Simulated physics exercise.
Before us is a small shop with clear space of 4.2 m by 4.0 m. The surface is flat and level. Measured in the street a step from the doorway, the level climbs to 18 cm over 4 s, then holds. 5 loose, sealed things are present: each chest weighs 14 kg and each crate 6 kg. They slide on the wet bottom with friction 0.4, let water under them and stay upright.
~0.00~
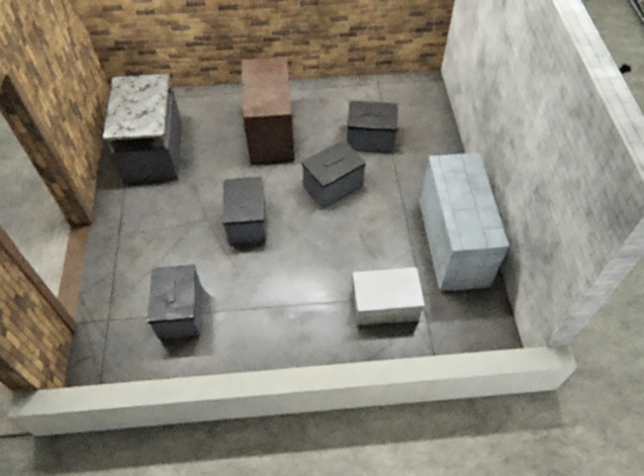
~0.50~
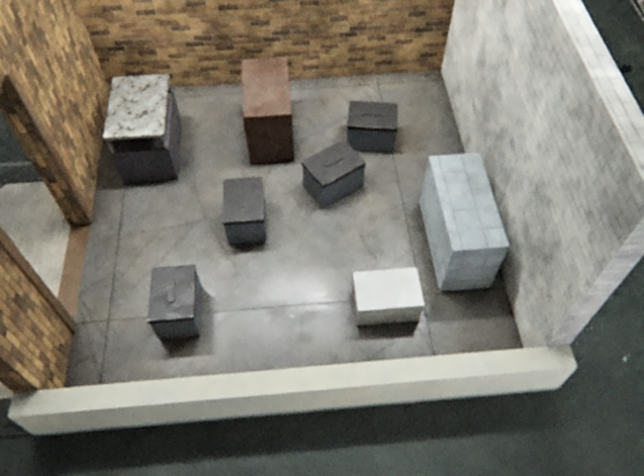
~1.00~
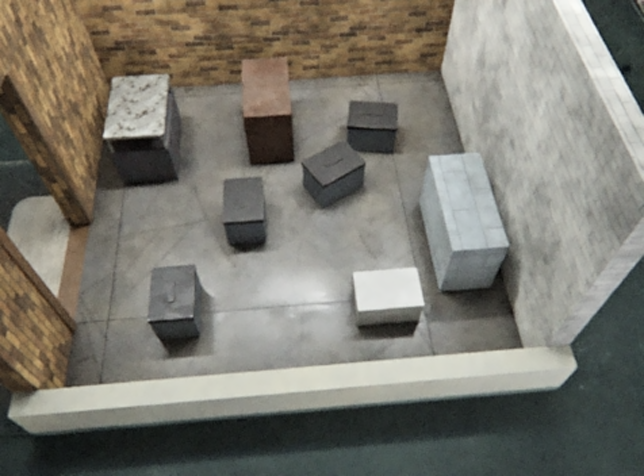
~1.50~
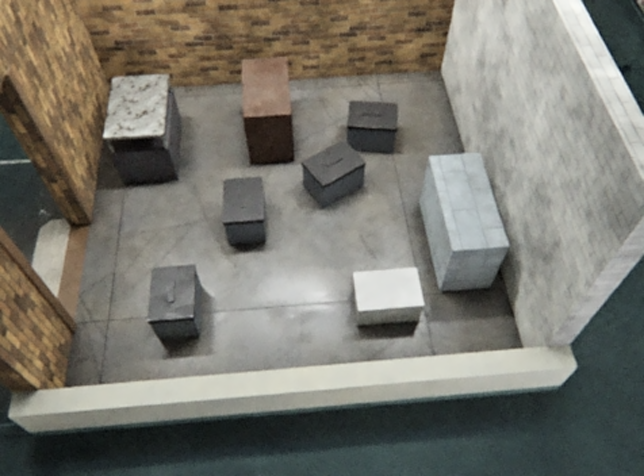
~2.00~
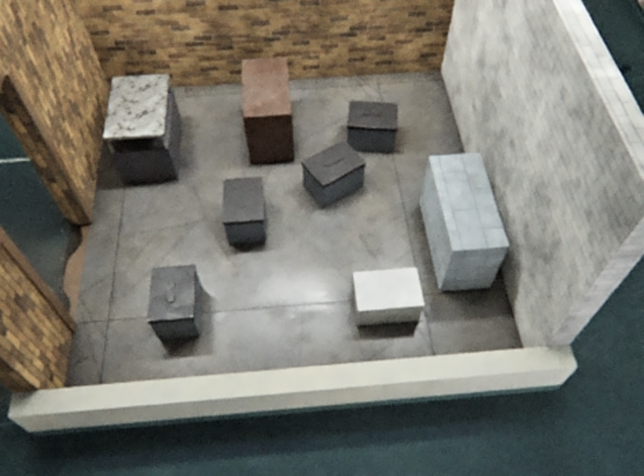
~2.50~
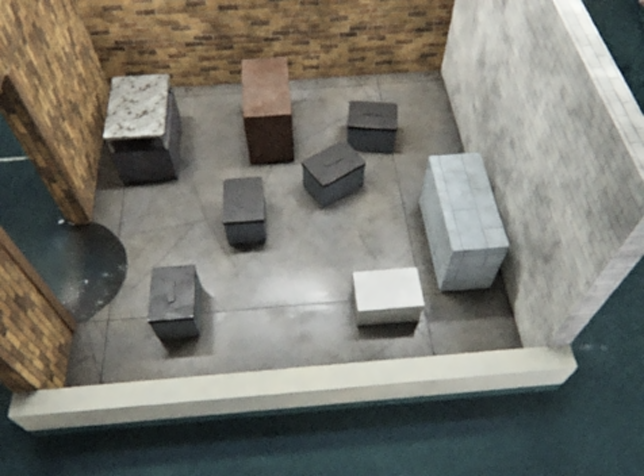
A small shop with brick walls at the back and left, a pale wall at right and a low sill in front is seen from high above. Five dark grey chests stand on the grey floor among a speckled-topped counter, a reddish-brown block, a white box and a pale blue-grey block. Dark water spreads over the ground outside, then curves in through the left doorway, while everything inside and the camera stay still.
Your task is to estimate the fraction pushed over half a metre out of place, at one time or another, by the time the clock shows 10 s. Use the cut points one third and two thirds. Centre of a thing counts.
It falls at two thirds or above.
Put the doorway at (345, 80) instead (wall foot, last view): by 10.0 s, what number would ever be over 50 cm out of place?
So the tally would be 3.
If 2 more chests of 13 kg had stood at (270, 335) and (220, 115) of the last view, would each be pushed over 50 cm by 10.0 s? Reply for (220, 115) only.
Result: Not exceeded.
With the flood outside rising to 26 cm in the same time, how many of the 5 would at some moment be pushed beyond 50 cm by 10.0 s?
The answer would then be 5.
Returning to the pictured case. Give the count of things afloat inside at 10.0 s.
By my count, 3.
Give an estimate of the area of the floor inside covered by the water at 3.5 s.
Wet: Near 2.0 m2.
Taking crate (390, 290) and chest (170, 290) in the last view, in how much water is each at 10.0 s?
Depths: Near 13 cm, then near 13 cm.
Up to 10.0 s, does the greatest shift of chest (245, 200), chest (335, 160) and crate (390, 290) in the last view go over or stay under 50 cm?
So that's beyond it for the first, beyond it for the second and beyond it for the last.
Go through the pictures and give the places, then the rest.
In the first frame, a chest at (172, 292) rests on the ground; a chest at (243, 199) rests on the ground; water covers 0.0 m2; 0 of 5 have shifted.
In the second frame, a chest at (172, 292) rests on the ground; a chest at (243, 199), on the bottom; 0.0 m2 under water; 0 of 5 have shifted.
In the third frame, a chest at (172, 292) rests on the ground; a chest at (243, 199) rests on the ground; 0.0 m2 under water; 0 of 5 have shifted.
In the fourth frame, a chest at (172, 292), on the bottom; a chest at (243, 199), on the bottom; water covers 0.0 m2; 0 of 5 have shifted.
In the fifth frame, a chest at (172, 292), on the bottom; a chest at (243, 199), on the bottom; water covers 0.0 m2; 0 of 5 have shifted.
In the sixth frame, a chest at (172, 292) rests on the ground; a chest at (243, 199) rests on the ground; 0.3 m2 under water; 0 of 5 have shifted.
After 3.5 s 0 of 5 are over 50 cm from their spots; 0 afloat.
After 4.5 s 0 of 5 are over 50 cm from their spots; 0 afloat.
After 7.0 s 3 of 5 are over 50 cm from their spots; 1 afloat.
After 10.0 s 4 of 5 are over 50 cm from their spots, and 4 have been at some point; 3 afloat.
